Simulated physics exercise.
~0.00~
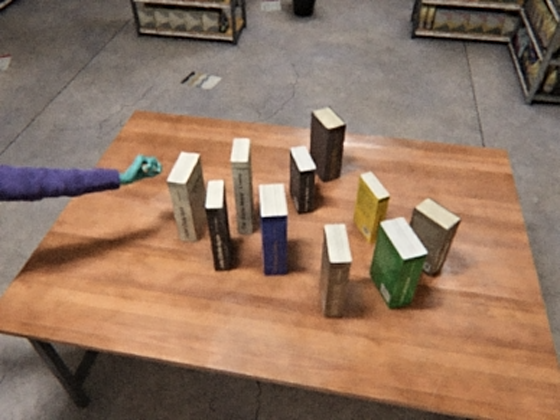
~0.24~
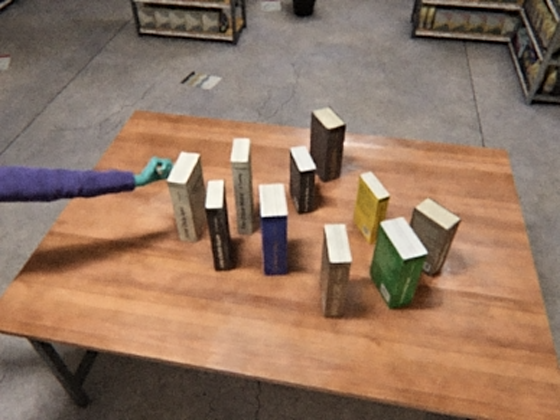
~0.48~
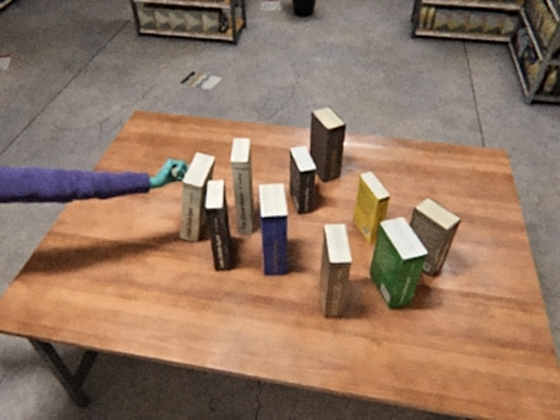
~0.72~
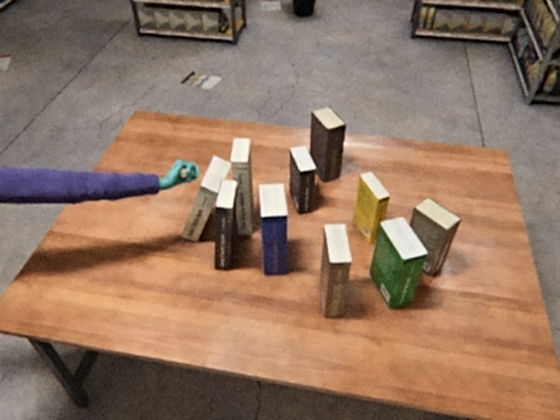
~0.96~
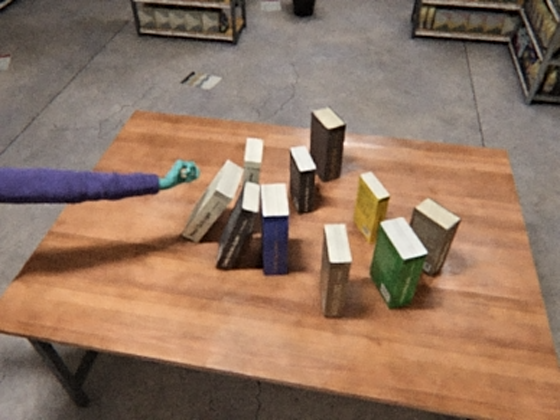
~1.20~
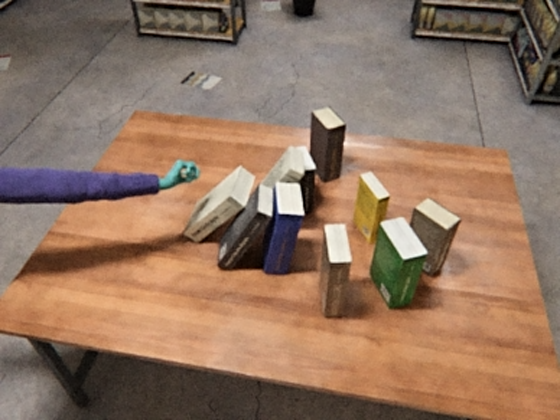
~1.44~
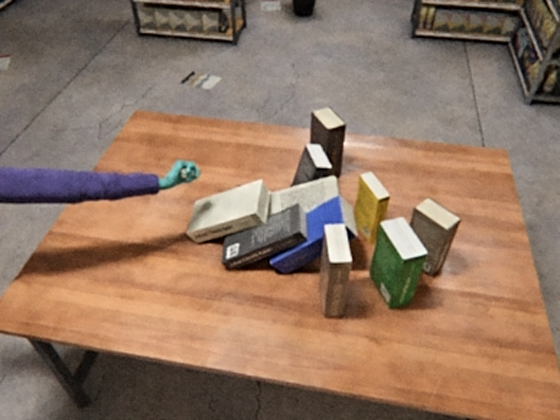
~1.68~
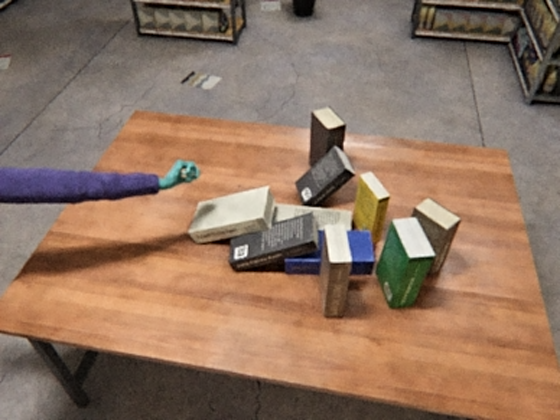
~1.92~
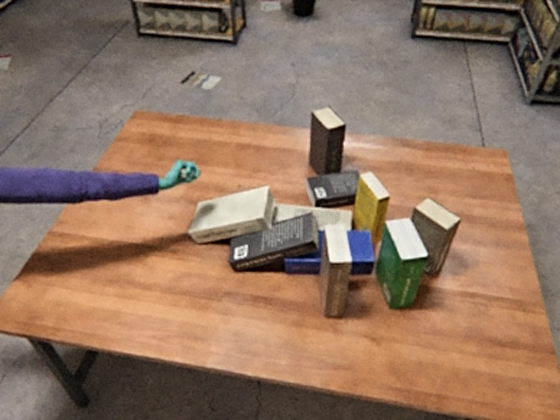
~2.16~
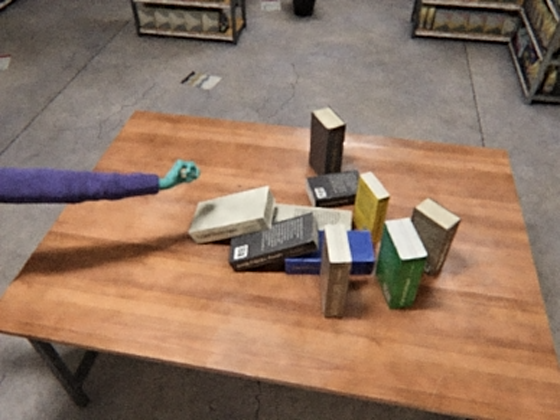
A gloved hand tips one book, toppling several others while the yellow book stays standing.
